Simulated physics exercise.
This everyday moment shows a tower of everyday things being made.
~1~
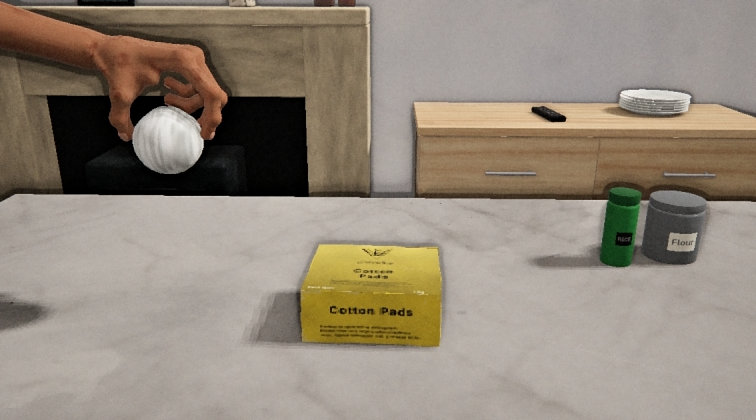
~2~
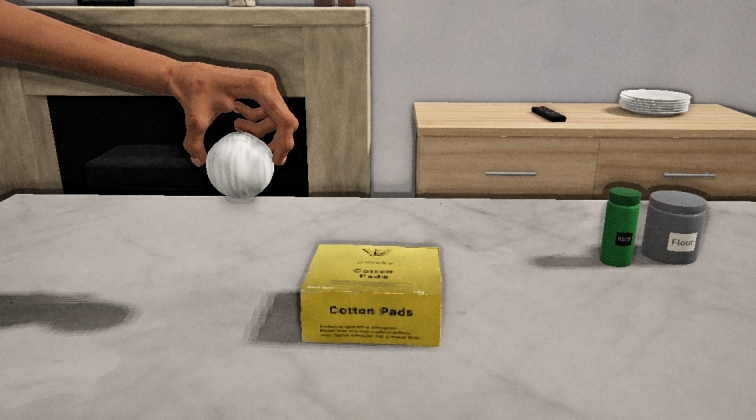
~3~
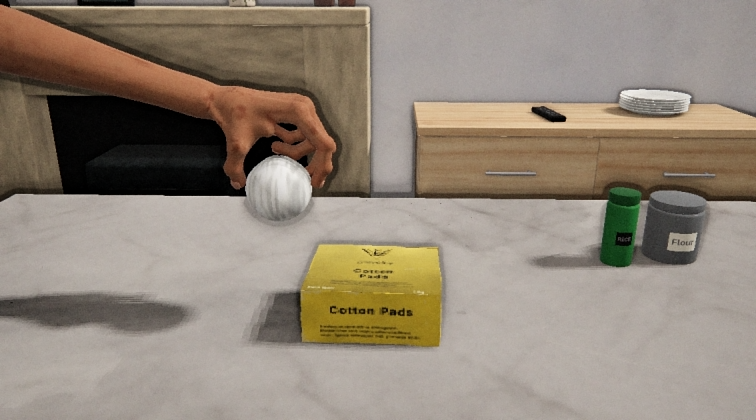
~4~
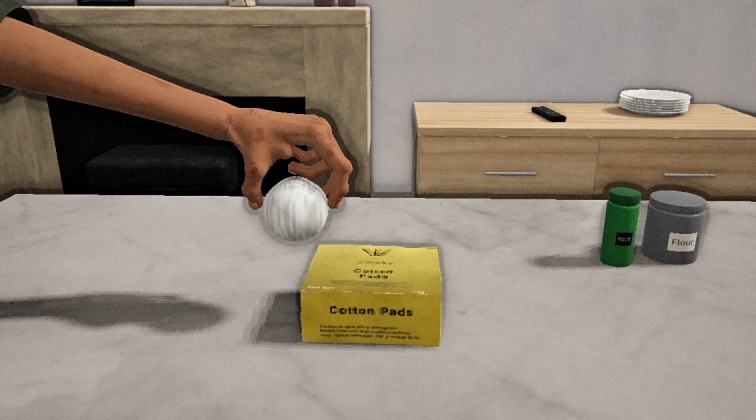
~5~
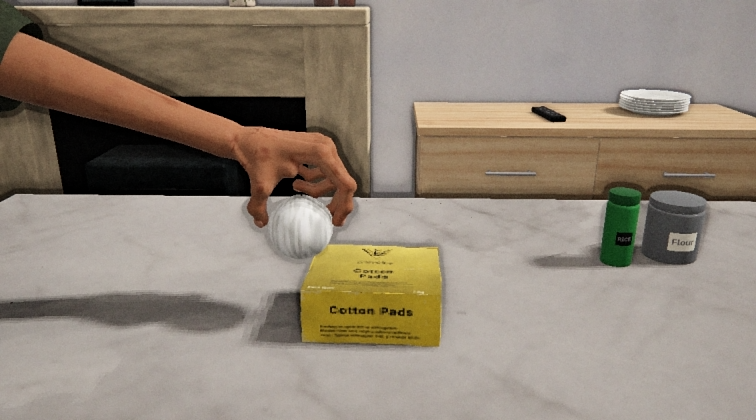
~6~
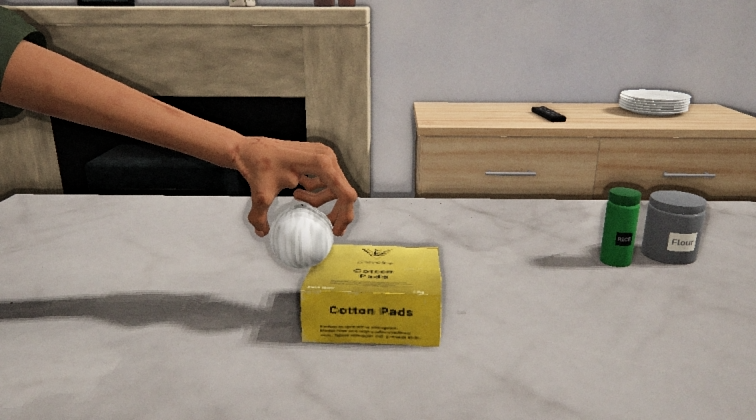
A round white onion, gripped in a hand's fingertips, moved right and downward over the marble table and was set on the left edge of the yellow cotton pads box, the fingers still holding it.
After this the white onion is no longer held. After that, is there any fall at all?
Yes. It is going to shed something.
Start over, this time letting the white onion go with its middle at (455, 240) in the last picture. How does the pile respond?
Topples.
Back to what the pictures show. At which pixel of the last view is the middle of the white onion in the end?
It finishes at about (259, 286).
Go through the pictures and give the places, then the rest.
Still above its spot; white onion (169, 140); grey jar (673, 227), in the first frame.
Still above its spot; white onion (241, 165); green shaker (620, 227), in the second frame.
Still above its spot; white onion (279, 188); yellow box (375, 291), in the third frame.
Still above its spot; white onion (296, 209); grey jar (673, 227), in the fourth frame.
Still above its spot; white onion (301, 226); green shaker (620, 227), in the fifth frame.
Set down, still held; white onion (302, 236); yellow box (375, 291), in the sixth frame.
Then, 0.50 s on from there, white onion now fallen.
Then, 1.20 s on from there, nothing new.
In the end, fallen, white onion; the other 3 unmoved. At the end, from the last picture's camera, white onion near (259, 287). The pile loses its balance.
